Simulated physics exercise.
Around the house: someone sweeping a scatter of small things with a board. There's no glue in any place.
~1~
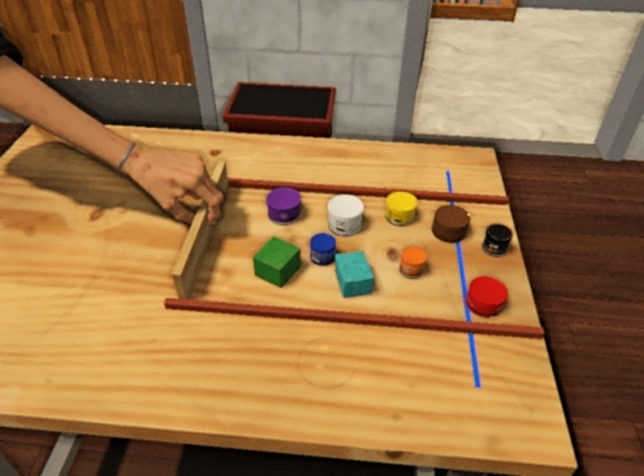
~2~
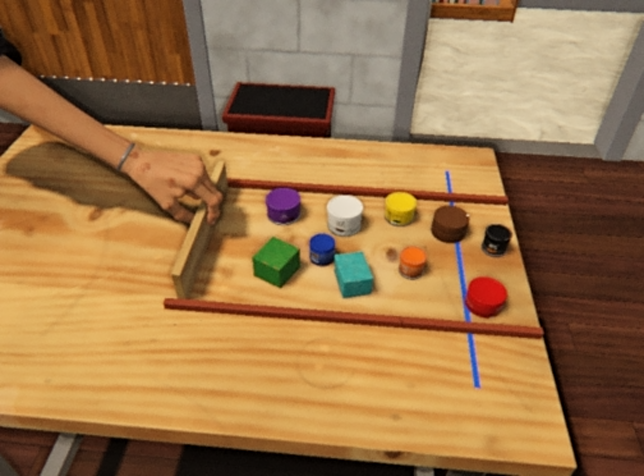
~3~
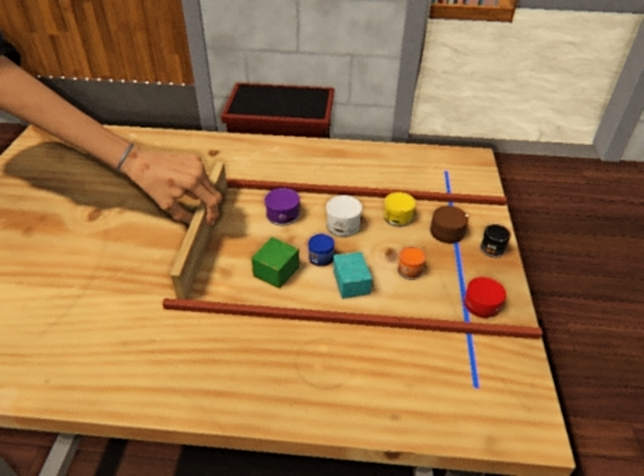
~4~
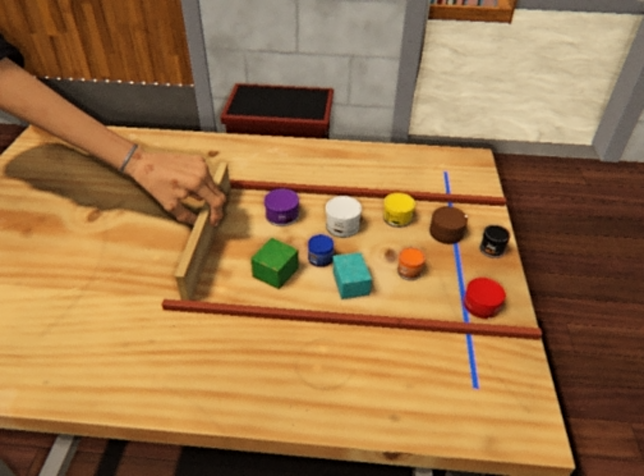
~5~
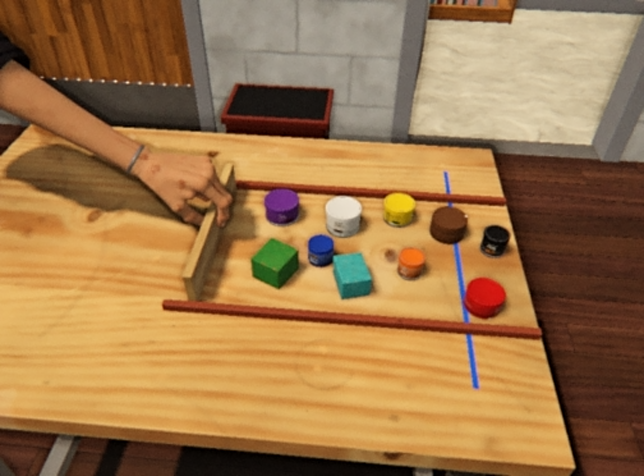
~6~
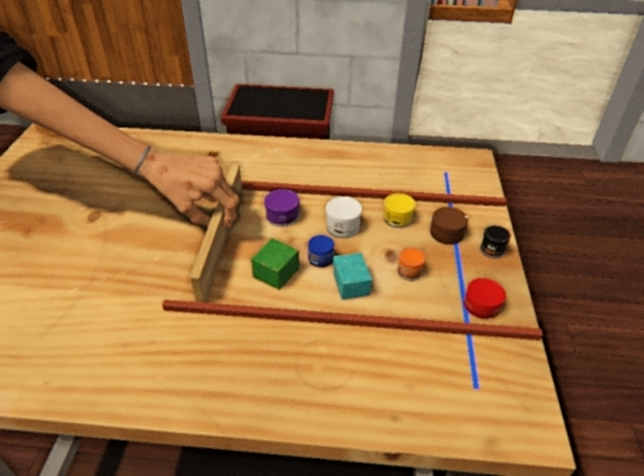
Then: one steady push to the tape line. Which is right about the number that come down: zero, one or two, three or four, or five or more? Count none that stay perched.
One or two leave.
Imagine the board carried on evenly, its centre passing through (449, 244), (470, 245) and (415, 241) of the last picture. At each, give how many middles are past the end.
Over the end: 1, 3, 0.
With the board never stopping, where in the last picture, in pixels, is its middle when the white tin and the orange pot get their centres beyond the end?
Around (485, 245) first and around (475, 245) second.
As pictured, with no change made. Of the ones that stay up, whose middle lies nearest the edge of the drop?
The foremost one is the brown lid.
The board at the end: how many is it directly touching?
So the total is 3.
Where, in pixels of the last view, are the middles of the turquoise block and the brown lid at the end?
First at (517, 296); second at (509, 227).
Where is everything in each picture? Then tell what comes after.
In the first frame, black tin (497, 240); red tub (486, 297); brown lid (451, 224); board (204, 225); tape (460, 257).
In the second frame, red tub (485, 298); turquoise block (353, 275).
In the third frame, brown lid (449, 225); yellow tin (399, 210).
In the fourth frame, black tin (495, 241); orange pot (411, 264).
In the fifth frame, red tub (484, 298); blue tub (321, 251).
In the sixth frame, black tin (495, 242); red tub (484, 299); brown lid (449, 226); board (220, 228); tape (458, 258).
Early on, none off yet; black tin at rest near (495, 242); red tub at rest near (484, 299); brown lid at rest near (449, 226).
A while later, none off yet; black tin at rest near (495, 242); red tub travelled about its own width near (508, 302); brown lid travelled about its own width near (476, 224).
Finally, the number that fall off is one or two; lost, red tub and black tin.
